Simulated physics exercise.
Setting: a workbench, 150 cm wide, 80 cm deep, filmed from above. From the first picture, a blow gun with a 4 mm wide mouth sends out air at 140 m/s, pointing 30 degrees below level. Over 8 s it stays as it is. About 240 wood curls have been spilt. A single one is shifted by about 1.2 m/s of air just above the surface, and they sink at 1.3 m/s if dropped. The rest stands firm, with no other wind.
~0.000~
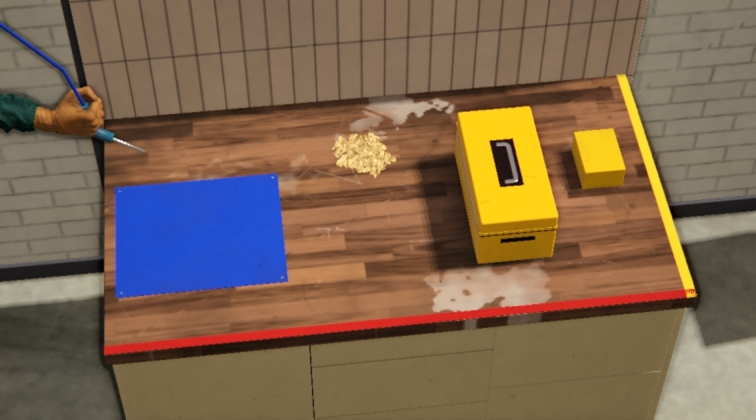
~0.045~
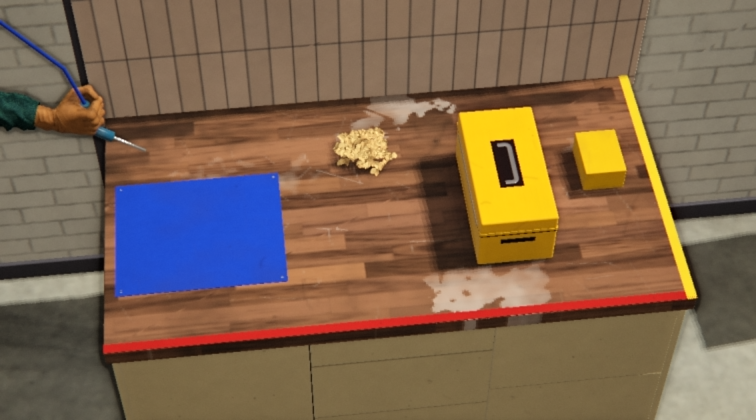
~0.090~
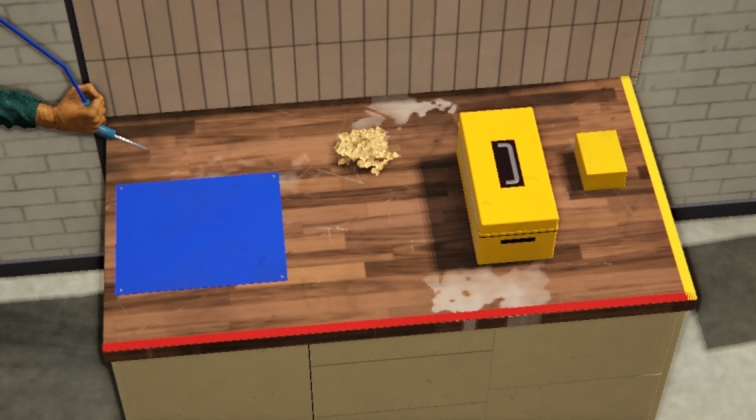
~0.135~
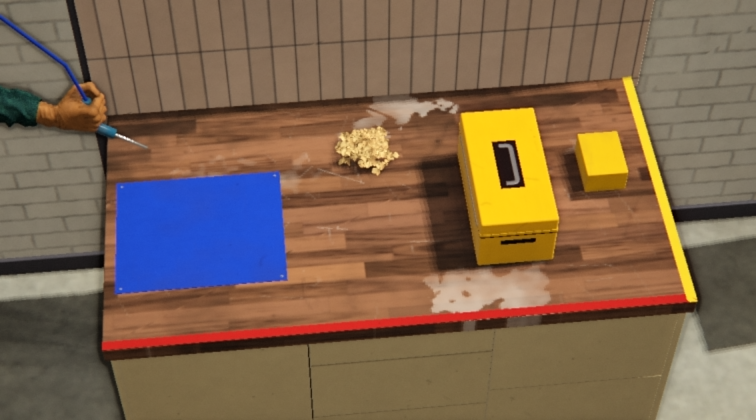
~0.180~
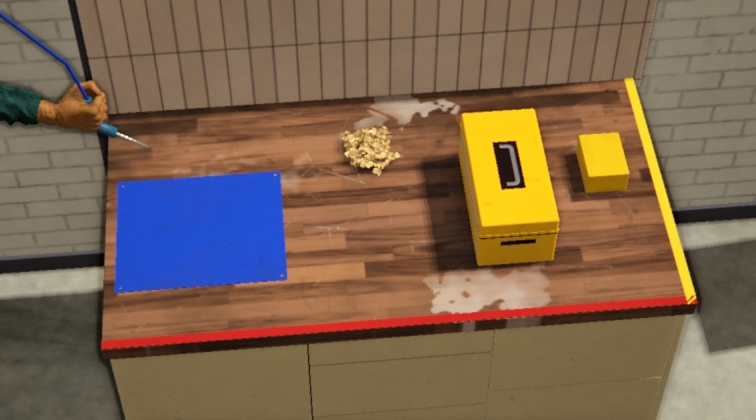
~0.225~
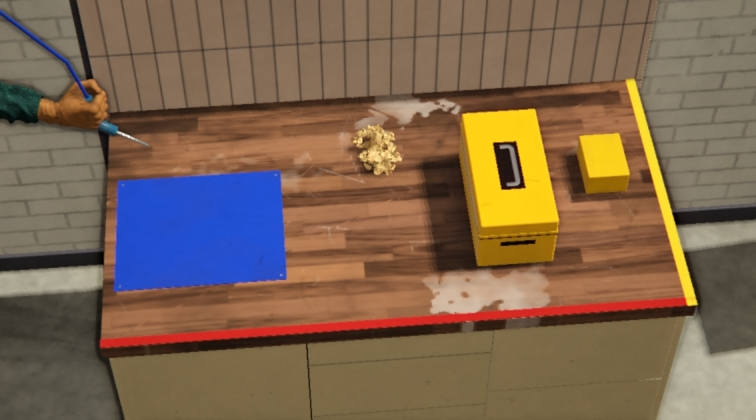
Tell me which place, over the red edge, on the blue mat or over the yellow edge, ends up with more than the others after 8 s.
The yellow one ends up with more.
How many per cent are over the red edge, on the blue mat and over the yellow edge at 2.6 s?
Shares come out near 5 % for red, 0 % for blue and 80 % for yellow.
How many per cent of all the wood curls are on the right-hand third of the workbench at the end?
Roughly 0 in a hundred.
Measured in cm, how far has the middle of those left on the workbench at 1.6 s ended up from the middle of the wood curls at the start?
About 25 cm.
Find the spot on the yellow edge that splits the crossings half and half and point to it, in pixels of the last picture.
Median crossing point, approx. (643, 112).
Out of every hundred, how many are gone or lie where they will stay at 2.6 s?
Roughly 90 per cent of them.
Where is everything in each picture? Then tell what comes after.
The middle of the wood curls is near (365, 151), none has stirred yet and the mouth of the blow gun is at (145, 152), in the first frame.
The middle of the wood curls is near (366, 144), none has stirred yet, the blue mat is centred on (200, 233), the yellow edge is centred on (660, 180) and the red edge is centred on (405, 326), in the second frame.
The middle of the wood curls is near (366, 143), none has stirred yet, the top of a toolbox is at (508, 163) and the top of a block is at (602, 152), in the third frame.
The middle of the wood curls is near (367, 143) and none has stirred yet, in the fourth frame.
The middle of the wood curls is near (369, 143) and about 5 % have left their places, in the fifth frame.
The middle of the wood curls is near (379, 148), the farthest in sight from the blow gun is at (398, 160) and about 60 % have left their places, in the sixth frame.
After 1.6 s the count stands so, 0 % are on the blue mat, 78 % over the yellow edge and 5 % over the red edge; the middle of those still in play is near (458, 162).
After 2.6 s the count stands so, 0 % are on the blue mat, 82 % over the yellow edge and 6 % over the red edge.
After 4.4 s the count stands so, 0 % are on the blue mat, 83 % over the yellow edge and 9 % over the red edge.
After 8.0 s, at the end, 0 % are on the blue mat, 85 % over the yellow edge and 9 % over the red edge.
